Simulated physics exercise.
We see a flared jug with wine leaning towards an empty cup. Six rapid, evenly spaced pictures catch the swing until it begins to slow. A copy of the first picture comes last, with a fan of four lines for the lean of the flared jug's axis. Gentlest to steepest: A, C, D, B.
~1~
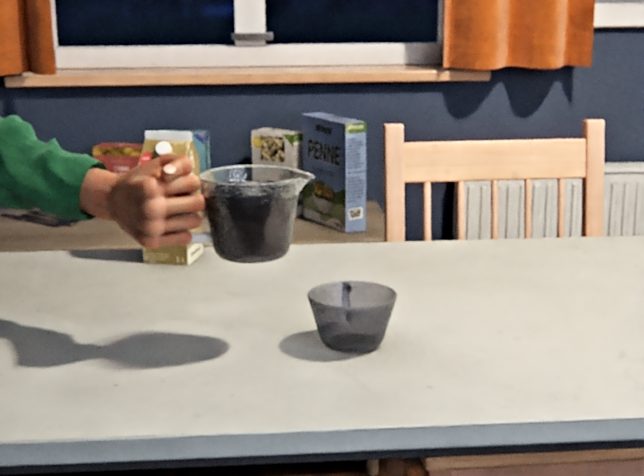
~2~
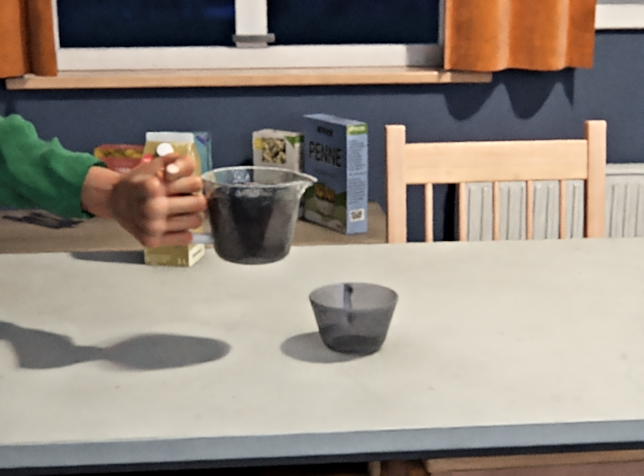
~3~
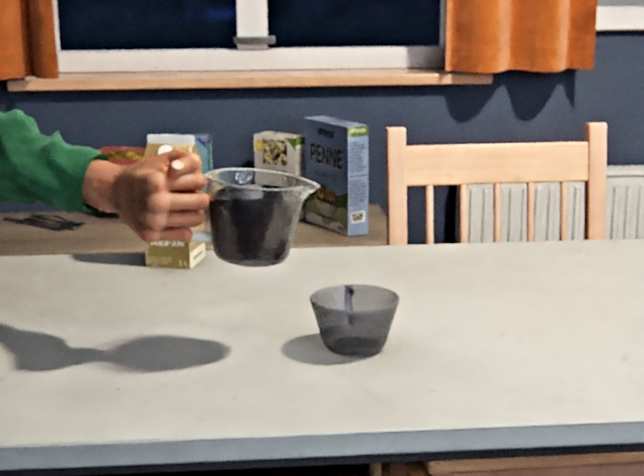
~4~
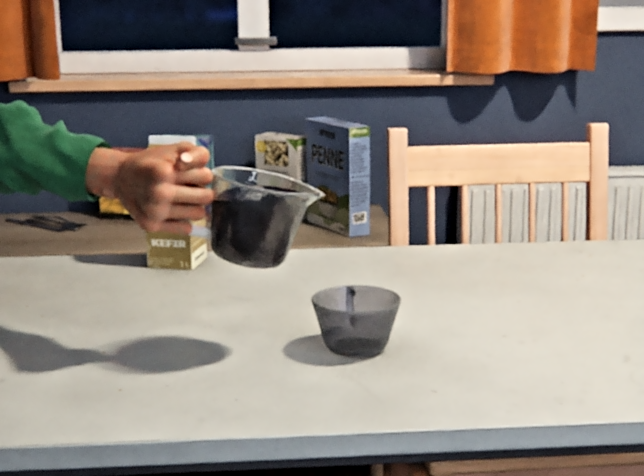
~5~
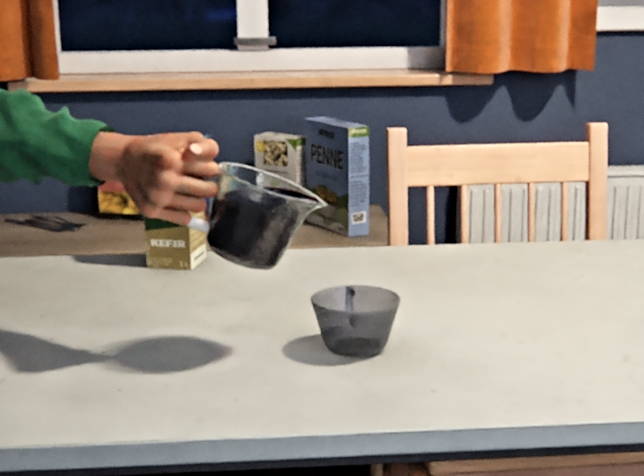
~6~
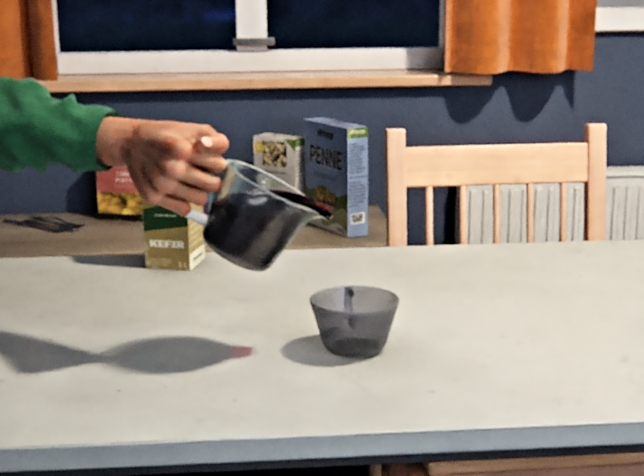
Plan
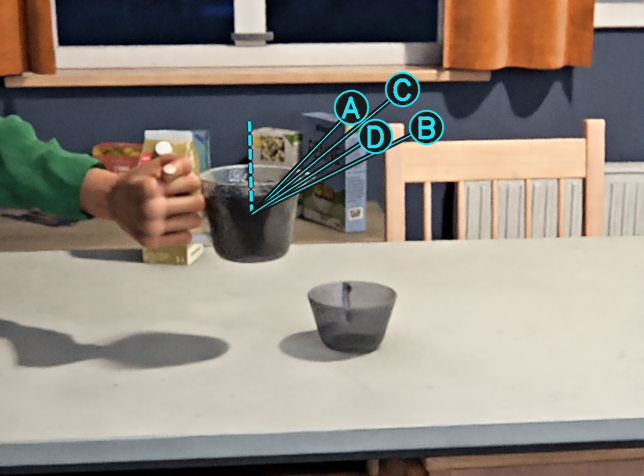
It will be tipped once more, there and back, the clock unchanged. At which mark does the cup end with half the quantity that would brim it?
Mark A does it best.
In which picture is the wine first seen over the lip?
In picture 6.
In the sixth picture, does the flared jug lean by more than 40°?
No.
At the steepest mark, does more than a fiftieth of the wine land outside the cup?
Yes.
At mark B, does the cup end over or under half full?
Over.
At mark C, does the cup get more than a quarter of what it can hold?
Yes, it does.
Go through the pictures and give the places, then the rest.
Upright, lip at (313, 176); rim of the cup round (352, 293); nothing has left yet.
Upright, lip at (315, 180); nothing has left yet.
Tipped about 6°, lip at (319, 186); nothing has left yet.
Tipped about 12°, lip at (323, 195); nothing has left yet.
Tipped about 21°, lip at (325, 204); nothing has left yet.
Tipped about 29°, lip at (325, 215); wine is over the lip, down to (325, 215).
On the marked copy, A at (341, 121); B at (411, 135); C at (389, 100); D at (359, 144).
With A, the cup ends with about 52 % of what it can hold.
With B, the cup ends with about 82 % of what it can hold; 16 % of the wine is spilt.
With C, the cup ends with about 63 % of what it can hold; 5 % of the wine is spilt.
With D, the cup ends with about 78 % of what it can hold; 8 % of the wine is spilt.
